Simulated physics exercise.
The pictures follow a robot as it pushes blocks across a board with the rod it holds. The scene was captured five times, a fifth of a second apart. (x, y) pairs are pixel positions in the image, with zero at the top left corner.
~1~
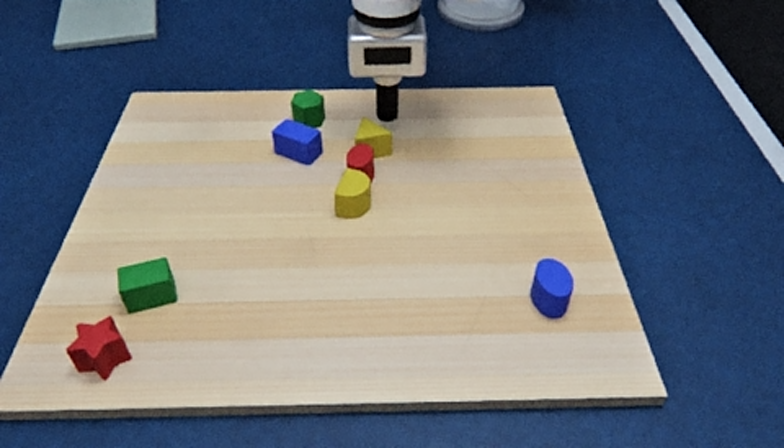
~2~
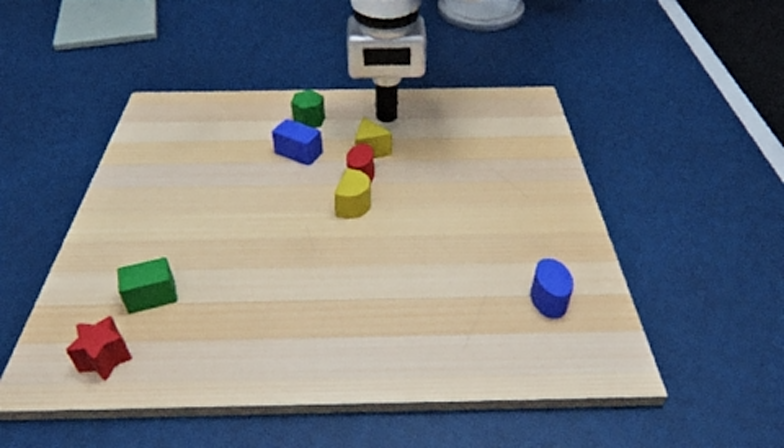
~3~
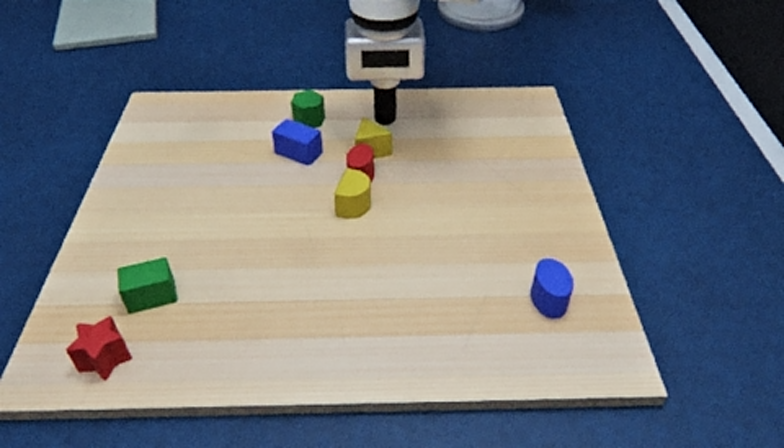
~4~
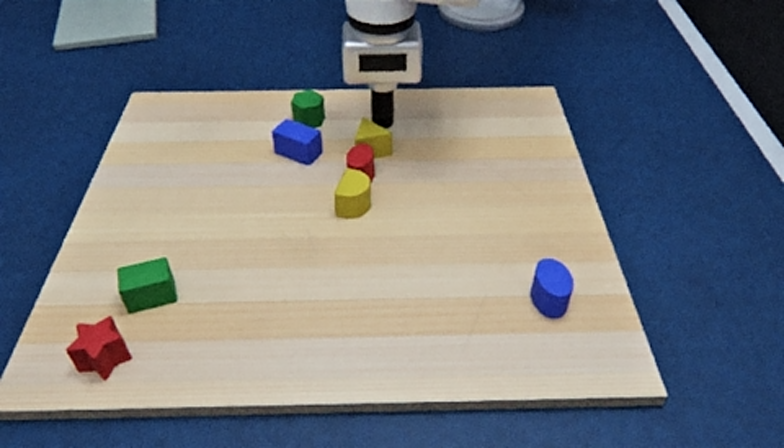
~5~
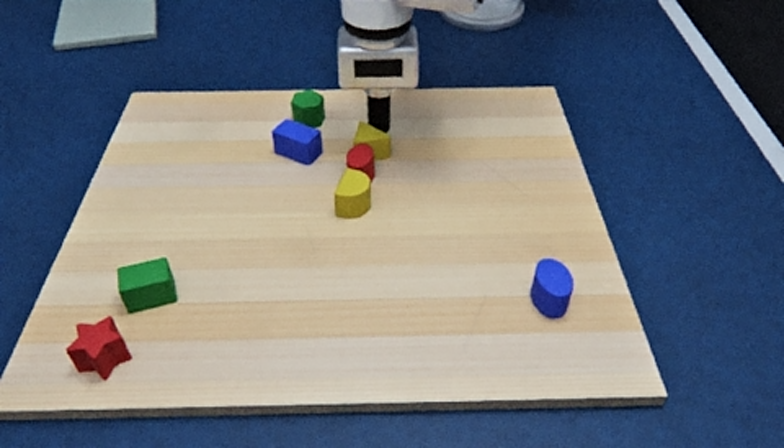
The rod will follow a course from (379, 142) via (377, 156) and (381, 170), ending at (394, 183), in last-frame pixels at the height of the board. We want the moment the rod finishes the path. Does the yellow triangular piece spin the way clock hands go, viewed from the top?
My answer is yes.
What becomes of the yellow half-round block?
The block moves away from its spot.
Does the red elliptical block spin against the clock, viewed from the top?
I expect so.
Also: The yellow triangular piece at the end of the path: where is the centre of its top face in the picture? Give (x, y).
When the path ends, it will be at (354, 142).
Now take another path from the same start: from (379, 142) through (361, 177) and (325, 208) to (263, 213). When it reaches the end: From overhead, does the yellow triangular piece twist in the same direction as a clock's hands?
Yes - that is the case.
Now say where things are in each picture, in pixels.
Rod's lower end (387, 117); blue rectangle (296, 130); yellow half-round block (353, 182); red elliptical block (360, 155); yellow triangular piece (370, 129), in the first frame.
Rod (387, 117); blocks still, in the second frame.
Rod (385, 120); blocks still, in the third frame.
Rod (383, 123); blocks still, in the fourth frame.
Rod (379, 129); blue rectangle (296, 130); yellow half-round block (353, 182); red elliptical block (360, 155); yellow triangular piece (368, 132), in the fifth frame.
On the path given first. Halfway along, rod (378, 150); yellow half-round block (353, 189); red elliptical block (351, 162), turned 30° anticlockwise; yellow triangular piece (354, 142), turned 35° clockwise.
At the end, rod (394, 169); blue rectangle still; yellow half-round block (353, 189); red elliptical block (351, 162), turned 35° anticlockwise; yellow triangular piece (354, 142), turned 35° clockwise.
